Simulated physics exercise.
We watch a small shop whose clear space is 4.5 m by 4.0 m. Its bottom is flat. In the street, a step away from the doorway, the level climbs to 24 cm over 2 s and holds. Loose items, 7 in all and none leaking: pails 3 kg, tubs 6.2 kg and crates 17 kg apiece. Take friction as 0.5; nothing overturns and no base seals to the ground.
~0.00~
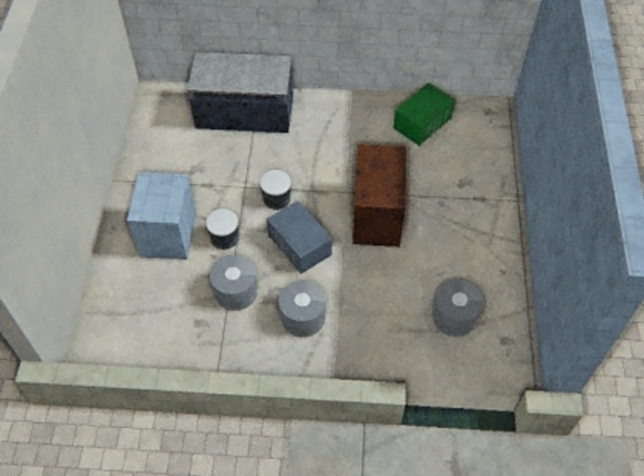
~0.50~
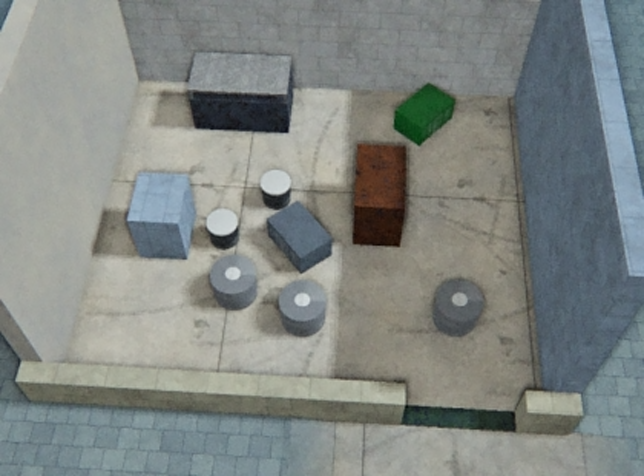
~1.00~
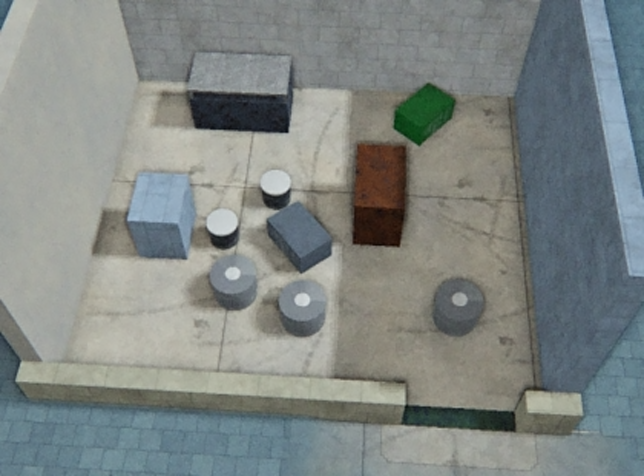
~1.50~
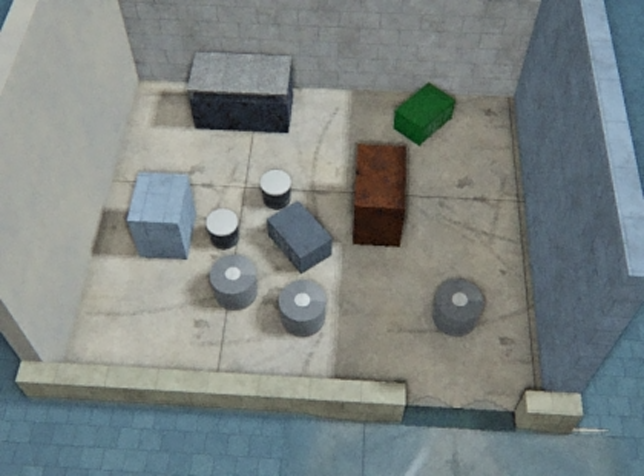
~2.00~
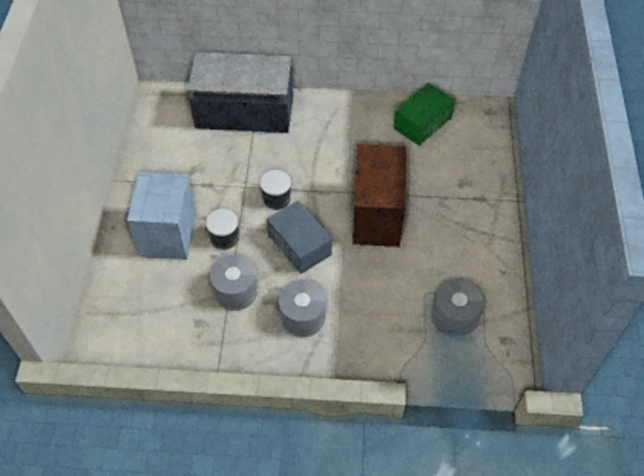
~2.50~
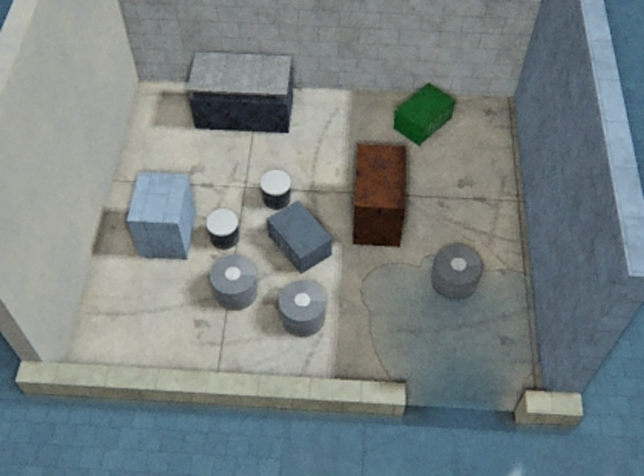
Water spreads over the paving outside a small walled room seen from above, then flows in through the doorway gap and fans across the floor, shifting one gray tub slightly backward while the other tubs and crates stay still.
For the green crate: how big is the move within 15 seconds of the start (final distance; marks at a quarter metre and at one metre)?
The green crate ends far away.
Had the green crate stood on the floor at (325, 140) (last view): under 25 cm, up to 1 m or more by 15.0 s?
It gets carried off.
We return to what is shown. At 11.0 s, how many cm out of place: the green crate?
About 250 cm.
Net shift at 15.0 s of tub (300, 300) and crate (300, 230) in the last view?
In that order: 80 cm, 140 cm.
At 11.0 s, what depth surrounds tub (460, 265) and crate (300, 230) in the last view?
Roughly 12 and 8 cm.
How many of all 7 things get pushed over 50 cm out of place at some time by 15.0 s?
7 of them.
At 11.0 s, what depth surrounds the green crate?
Roughly 10 cm.
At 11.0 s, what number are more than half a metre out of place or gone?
I count 6.
After 3.5 s the green crate is near (426, 105), 0.0 m from its start, aground; 0 afloat.
After 6.8 s the green crate is near (317, 90), 1.3 m from its start, afloat; 2 afloat.
After 11.0 s the green crate is near (214, 182), 2.6 m from its start, afloat; 7 afloat.
After 15.0 s the green crate is near (241, 138), 2.1 m from its start, afloat; 7 afloat.
